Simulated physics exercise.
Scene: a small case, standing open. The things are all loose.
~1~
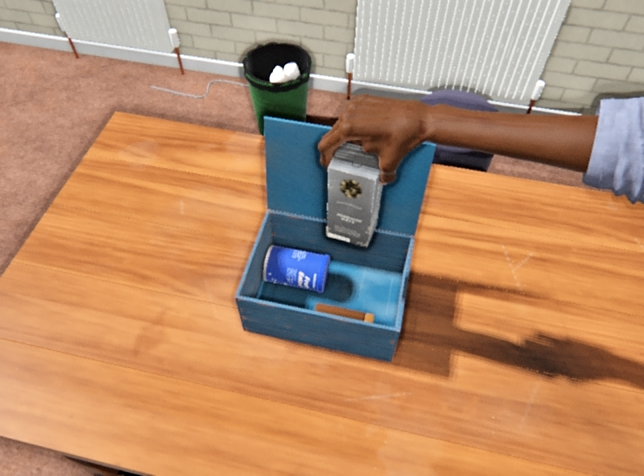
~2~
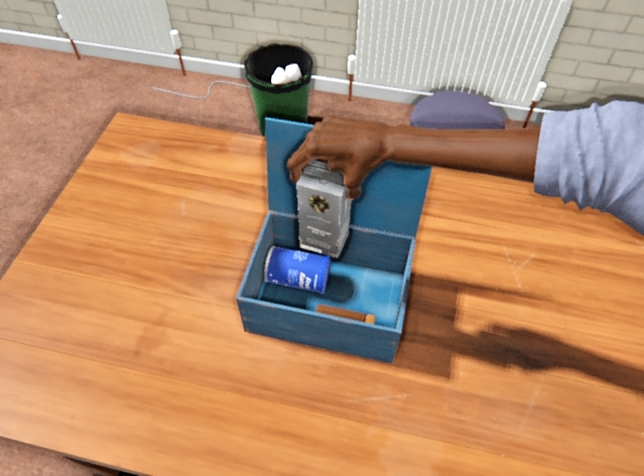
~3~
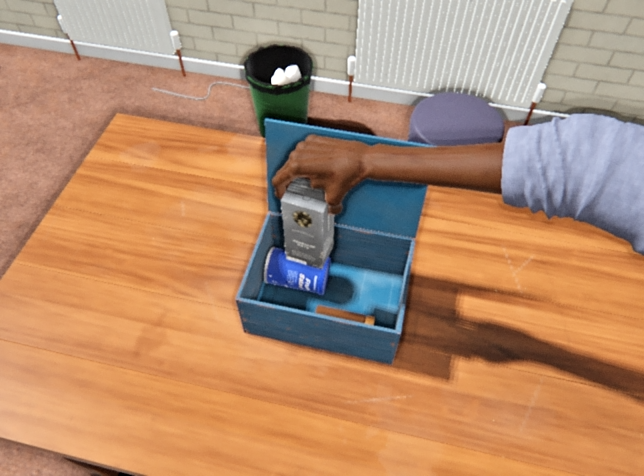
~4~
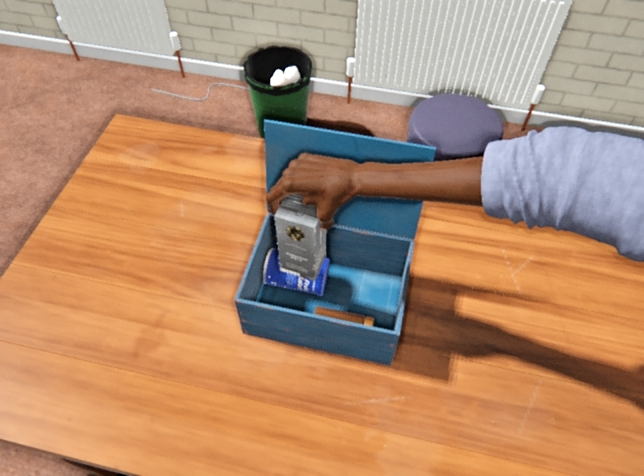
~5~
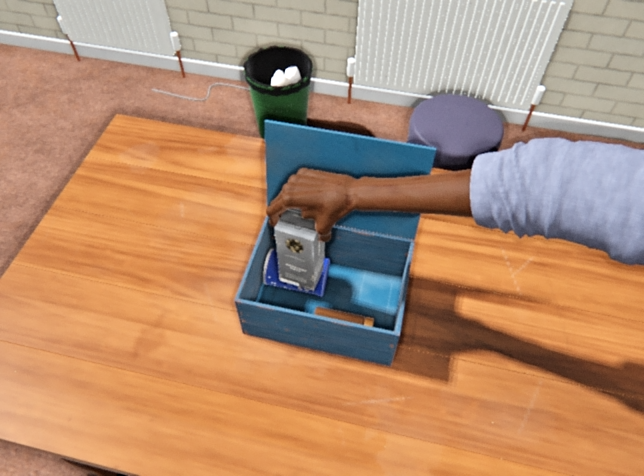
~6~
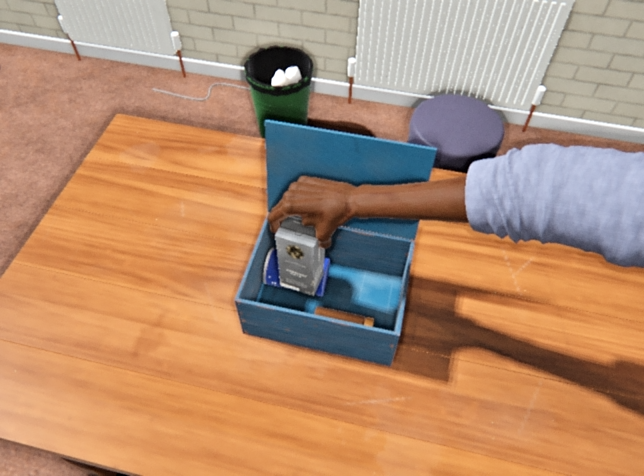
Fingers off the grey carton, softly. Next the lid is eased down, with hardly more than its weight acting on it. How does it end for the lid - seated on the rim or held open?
For the lid it ends held open.
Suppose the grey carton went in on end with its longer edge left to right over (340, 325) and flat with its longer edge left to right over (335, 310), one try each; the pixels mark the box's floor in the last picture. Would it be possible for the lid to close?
Well, first it won't go down, and then it fits down fine.
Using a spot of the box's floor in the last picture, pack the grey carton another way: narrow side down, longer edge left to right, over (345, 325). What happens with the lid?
Lid down.
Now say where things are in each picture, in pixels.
In the first picture, still above its spot; grey carton (355, 197); blue tin (297, 269).
In the second picture, still above its spot; grey carton (325, 211); blue tin (298, 270).
In the third picture, still above its spot; grey carton (310, 225); blue tin (298, 271).
In the fourth picture, still above its spot; grey carton (302, 239).
In the fifth picture, still above its spot; grey carton (301, 250).
In the sixth picture, in place under the hand; grey carton (302, 256).
Then, 0.90 s after the last picture, lid starting down; grey carton tipped 46° from how it was near (296, 286); blue tin rolled a little.
Then, 1.60 s after the last picture, lid 60° above the rim; grey carton tipped 46° from how it was near (296, 286); blue tin rolled a little.
Then, 2.20 s after the last picture, lid 18° above the rim; grey carton tipped 46° from how it was near (296, 286); blue tin rolled a little.
At rest, lid 18° above the rim; tipped over in the box, grey carton; the other 2 in place. Seen from the same camera at the end, grey carton near (296, 286).
